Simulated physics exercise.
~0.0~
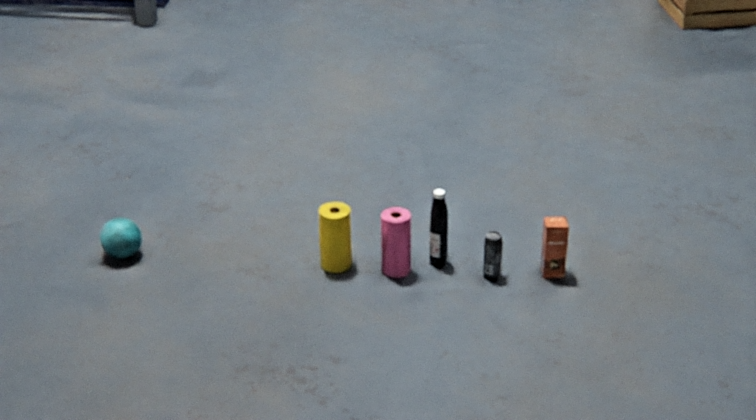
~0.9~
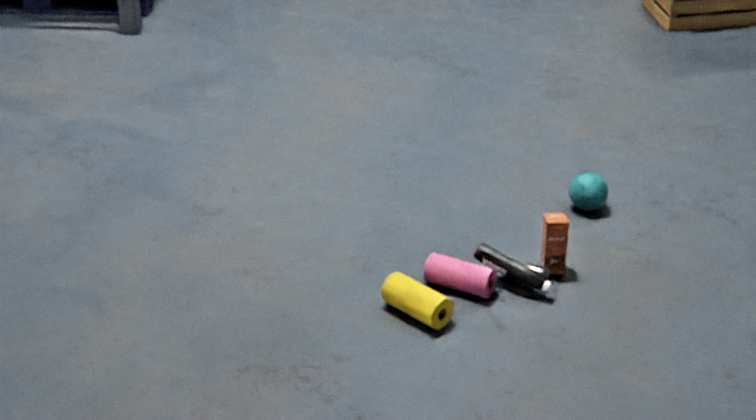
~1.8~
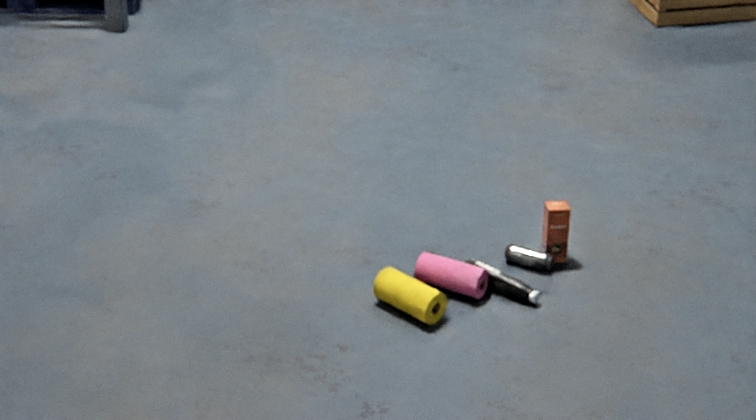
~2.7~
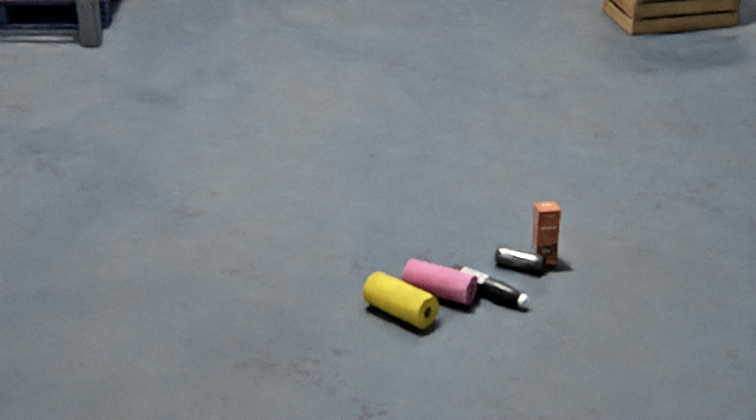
A turquoise ball sits at the left of a level blue-grey floor, seen from slightly above, with a wooden crate at the top right. To its right stand a yellow roll, a pink roll, a black bottle, a small dark can and an orange carton. The ball travels across to the right, ending up beyond the carton, and the two rolls, the bottle and the can topple. It then passes out of sight as the view drifts slightly sideways. At the end, the four toppled things lie on their sides, while the orange carton still stands.
